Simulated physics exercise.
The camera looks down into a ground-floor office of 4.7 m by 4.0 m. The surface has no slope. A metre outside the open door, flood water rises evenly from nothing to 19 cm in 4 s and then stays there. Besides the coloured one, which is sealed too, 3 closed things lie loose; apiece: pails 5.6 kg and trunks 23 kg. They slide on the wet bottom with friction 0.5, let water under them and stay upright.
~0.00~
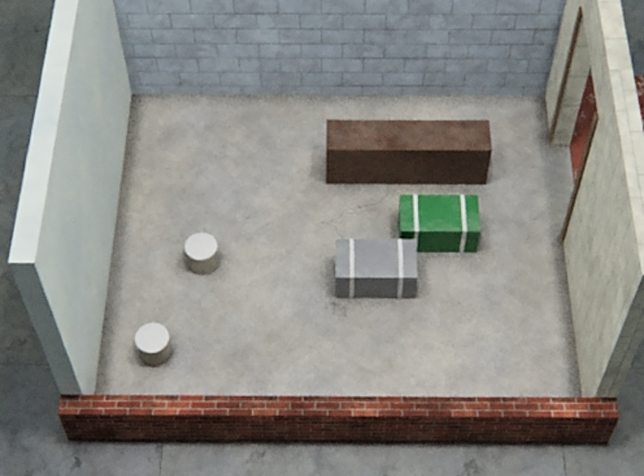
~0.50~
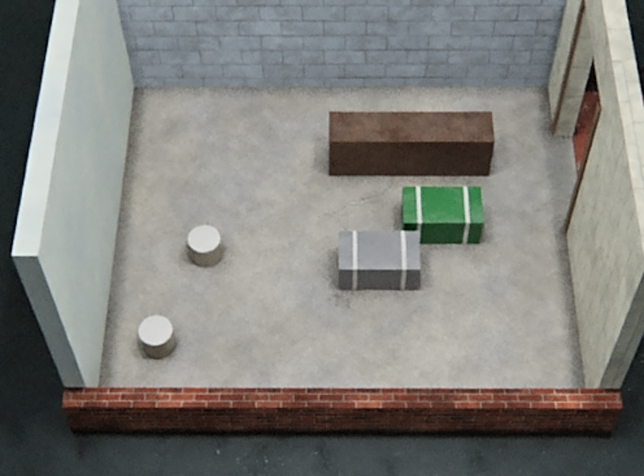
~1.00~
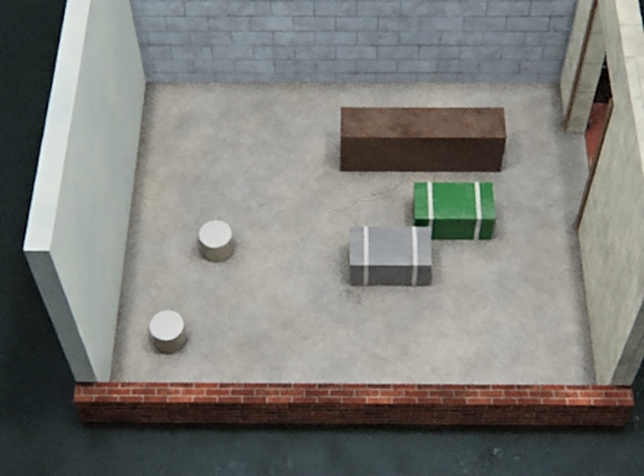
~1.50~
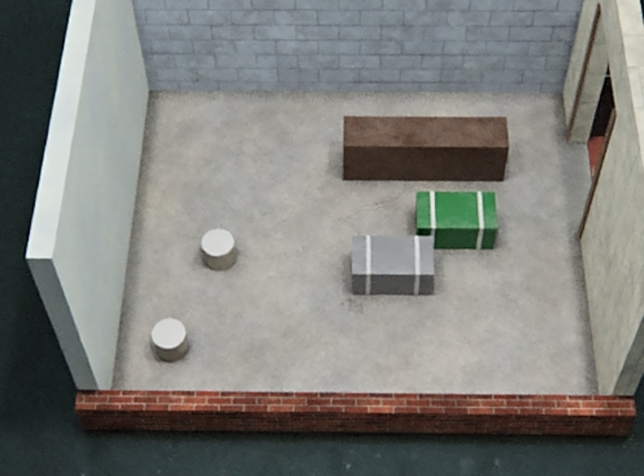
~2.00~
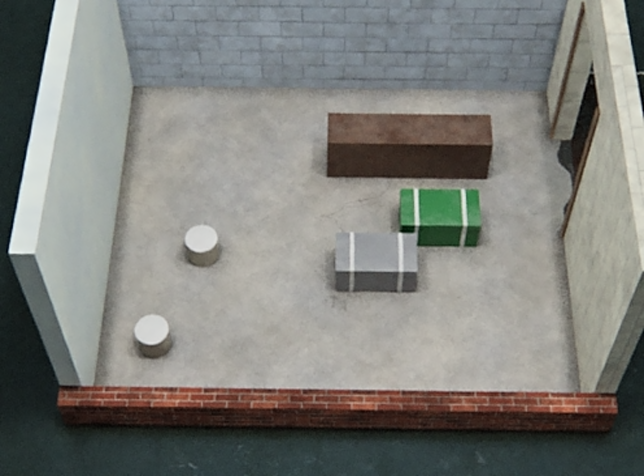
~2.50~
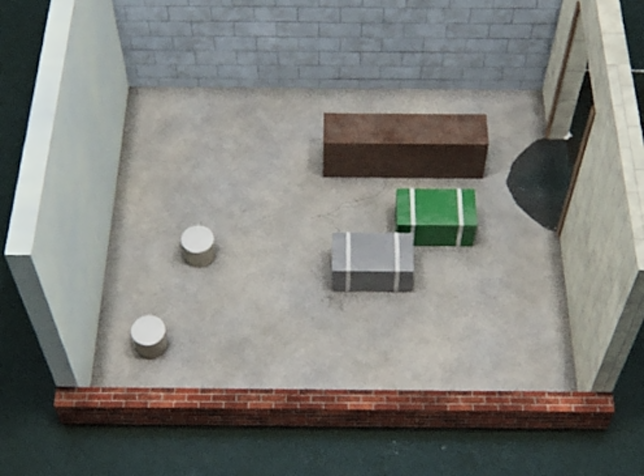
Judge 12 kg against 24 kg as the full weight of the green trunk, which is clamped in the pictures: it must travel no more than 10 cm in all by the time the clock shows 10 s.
For it, neither load is enough.
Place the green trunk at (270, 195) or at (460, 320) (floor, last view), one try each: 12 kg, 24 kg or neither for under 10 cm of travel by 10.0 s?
In that order: Only the larger holds; it takes the larger.
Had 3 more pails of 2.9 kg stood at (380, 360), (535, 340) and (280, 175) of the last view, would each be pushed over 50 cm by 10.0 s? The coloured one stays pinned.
In that order: More, past it, more.
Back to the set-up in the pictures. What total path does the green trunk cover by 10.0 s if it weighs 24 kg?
About 20 cm.
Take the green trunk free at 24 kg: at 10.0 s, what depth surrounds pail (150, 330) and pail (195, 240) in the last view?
Roughly 6 and 4 cm.
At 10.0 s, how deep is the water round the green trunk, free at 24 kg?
Roughly 7 cm.
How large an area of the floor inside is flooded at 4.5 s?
Roughly 4.5 m2.
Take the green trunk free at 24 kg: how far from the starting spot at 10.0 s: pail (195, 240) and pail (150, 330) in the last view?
In that order: 0 cm, 0 cm.
After 3.5 s the green trunk would be 0 cm from its start with 12 kg and 0 cm from its start with 24 kg; 2 cm of water round it then.
After 4.5 s the green trunk would be 20 cm from its start with 12 kg and 5 cm from its start with 24 kg; 5 cm of water round it then.
After 7.0 s the green trunk would be 54 cm from its start with 12 kg and 20 cm from its start with 24 kg; 6 cm of water round it then.
After 10.0 s the green trunk would be 296 cm from its start with 12 kg and 24 cm from its start with 24 kg; 7 cm of water round it then.
